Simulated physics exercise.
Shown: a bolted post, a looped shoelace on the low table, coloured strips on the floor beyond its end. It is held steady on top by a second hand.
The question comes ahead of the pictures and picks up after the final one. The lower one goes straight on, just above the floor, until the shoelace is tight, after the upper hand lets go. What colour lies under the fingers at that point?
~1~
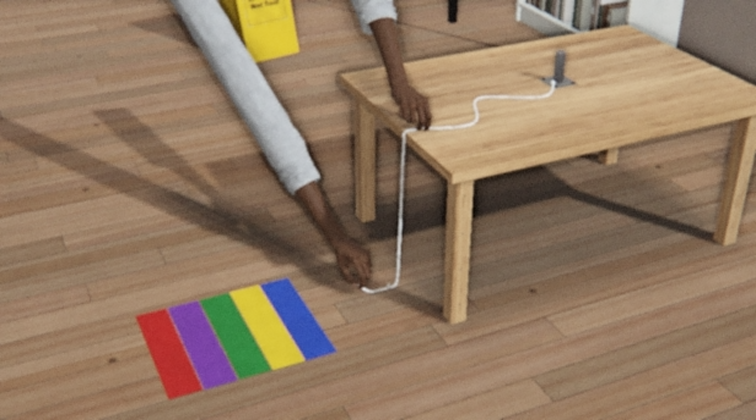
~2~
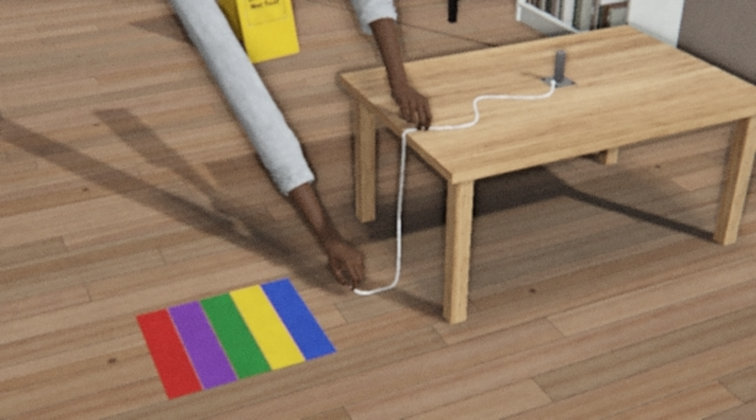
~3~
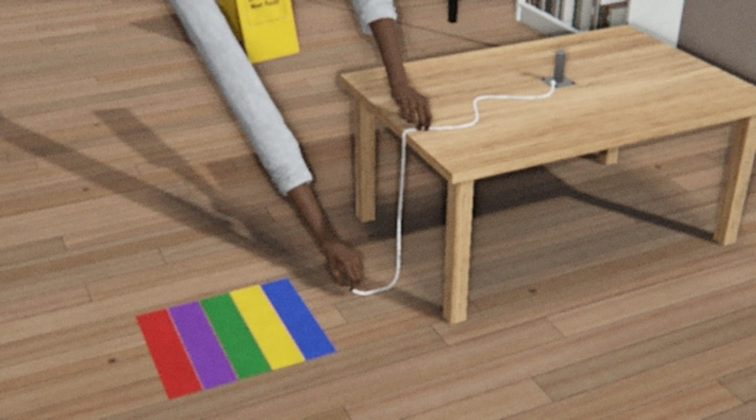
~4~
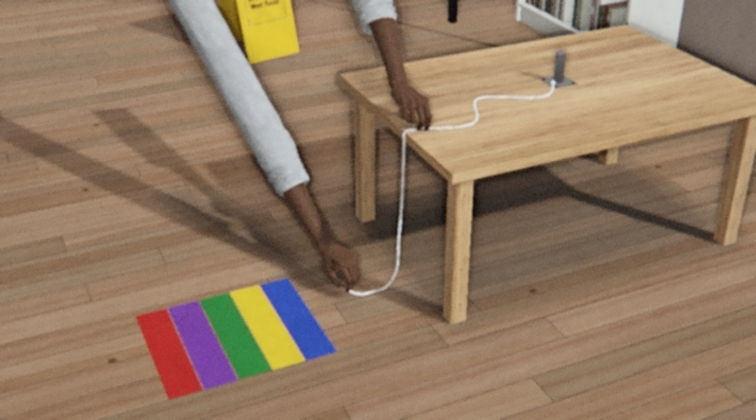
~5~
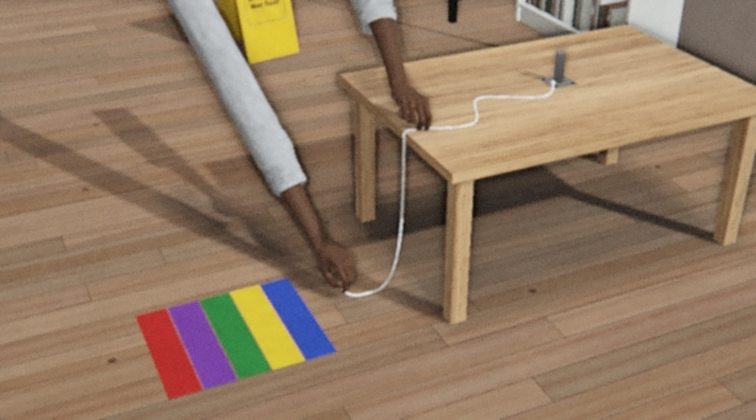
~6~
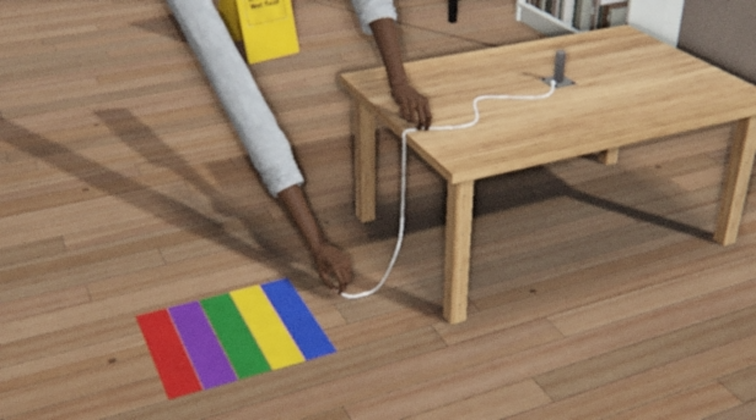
Purple.
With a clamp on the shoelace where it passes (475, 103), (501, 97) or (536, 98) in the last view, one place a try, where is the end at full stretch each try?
Going through the three tries, you get (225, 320), (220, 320) and (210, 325).
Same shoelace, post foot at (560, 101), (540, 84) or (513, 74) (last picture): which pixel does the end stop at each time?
(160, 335), (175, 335) and (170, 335).
Soon after, end near (256, 312); over yellow.
After that, end near (220, 322); over green.
At the stop, end near (198, 327); over purple. It gets as far as the purple strip.
